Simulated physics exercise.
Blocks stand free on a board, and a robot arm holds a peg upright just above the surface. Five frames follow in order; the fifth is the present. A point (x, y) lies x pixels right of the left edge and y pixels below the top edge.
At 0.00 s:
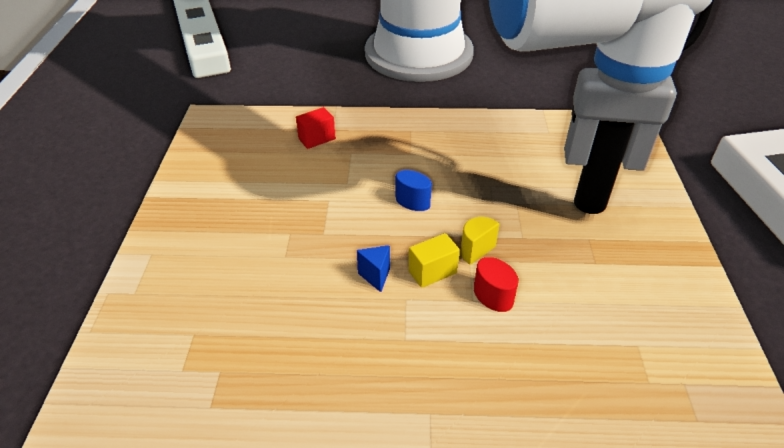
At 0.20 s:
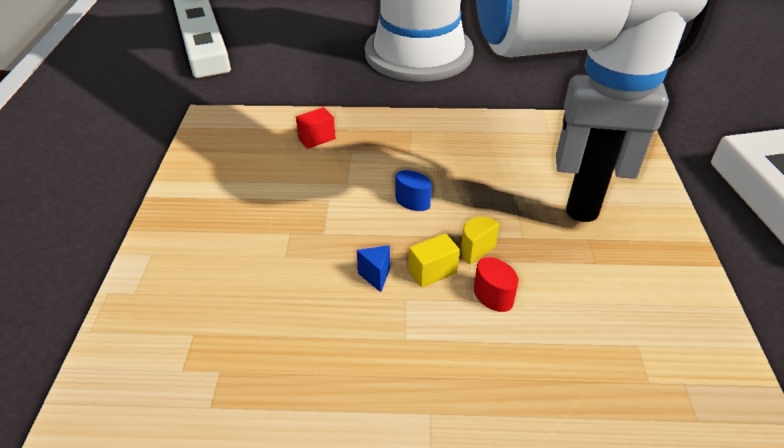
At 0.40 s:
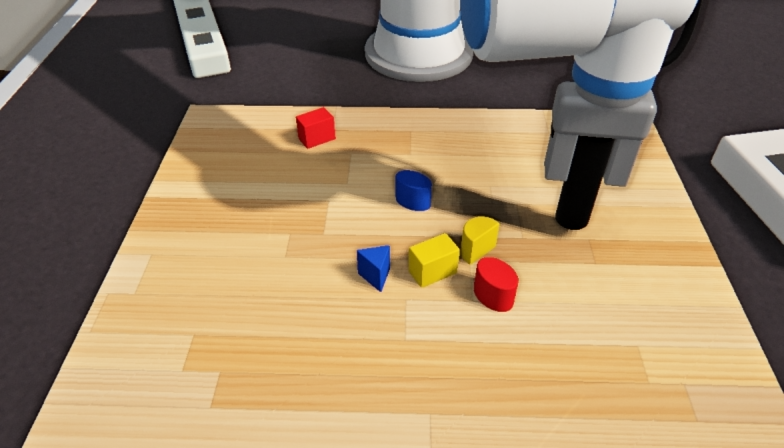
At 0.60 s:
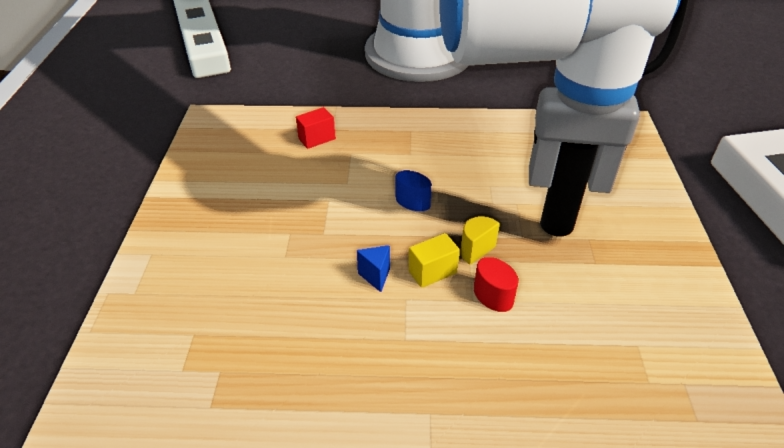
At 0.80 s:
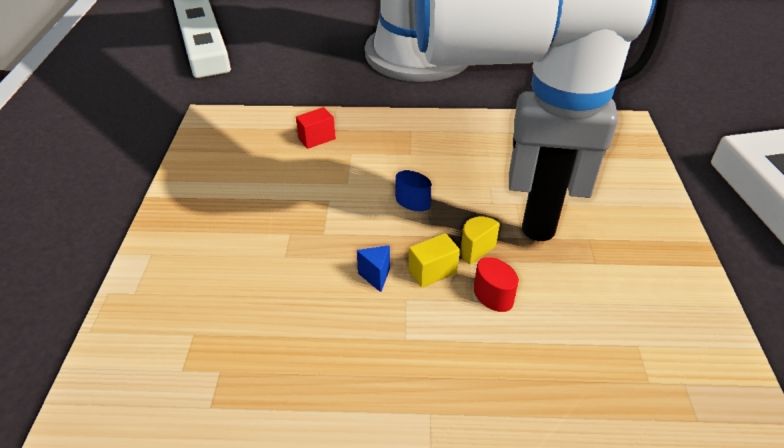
A white robot arm with blue bands holds a black peg upright over a pale wooden board, seen from a fixed, raised viewpoint. A red block sits at the upper left, with a blue oval block near the middle and a blue three-sided block, two yellow blocks and another red one below it. The arm moves the peg slightly left and nearer the viewer, its shadow shifting, while the blocks stay still.
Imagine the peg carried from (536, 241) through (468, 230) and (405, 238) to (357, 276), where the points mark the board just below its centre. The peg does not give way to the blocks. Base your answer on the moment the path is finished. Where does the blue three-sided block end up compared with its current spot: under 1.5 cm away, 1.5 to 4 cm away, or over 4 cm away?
It ends 1.5 to 4 cm from its spot.
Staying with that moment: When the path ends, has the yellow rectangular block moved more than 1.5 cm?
No.
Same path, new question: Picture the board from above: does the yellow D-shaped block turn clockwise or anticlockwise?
I'd predict that, seen from above, the yellow D-shaped block rotates counter-clockwise.
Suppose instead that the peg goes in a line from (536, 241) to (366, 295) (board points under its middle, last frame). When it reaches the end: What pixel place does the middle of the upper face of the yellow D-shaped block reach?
Located at (443, 223).
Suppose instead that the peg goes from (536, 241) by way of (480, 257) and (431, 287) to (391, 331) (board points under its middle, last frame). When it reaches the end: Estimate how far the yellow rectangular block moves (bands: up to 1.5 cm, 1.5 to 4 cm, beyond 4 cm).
Ends over 4 cm away.
On the path given first. One third of the way, peg at (469, 219); yellow rectangular block at (430, 251); yellow D-shaped block at (456, 231), turned 55° anticlockwise.
Two thirds of the way, peg at (404, 227); yellow rectangular block at (429, 252); yellow D-shaped block at (451, 229), turned 115° anticlockwise.
At the end, peg at (357, 265); blue three-sided block at (365, 273), turned 20° anticlockwise; blue oval block not moved; yellow rectangular block at (429, 252); yellow D-shaped block at (451, 229), turned 115° anticlockwise.
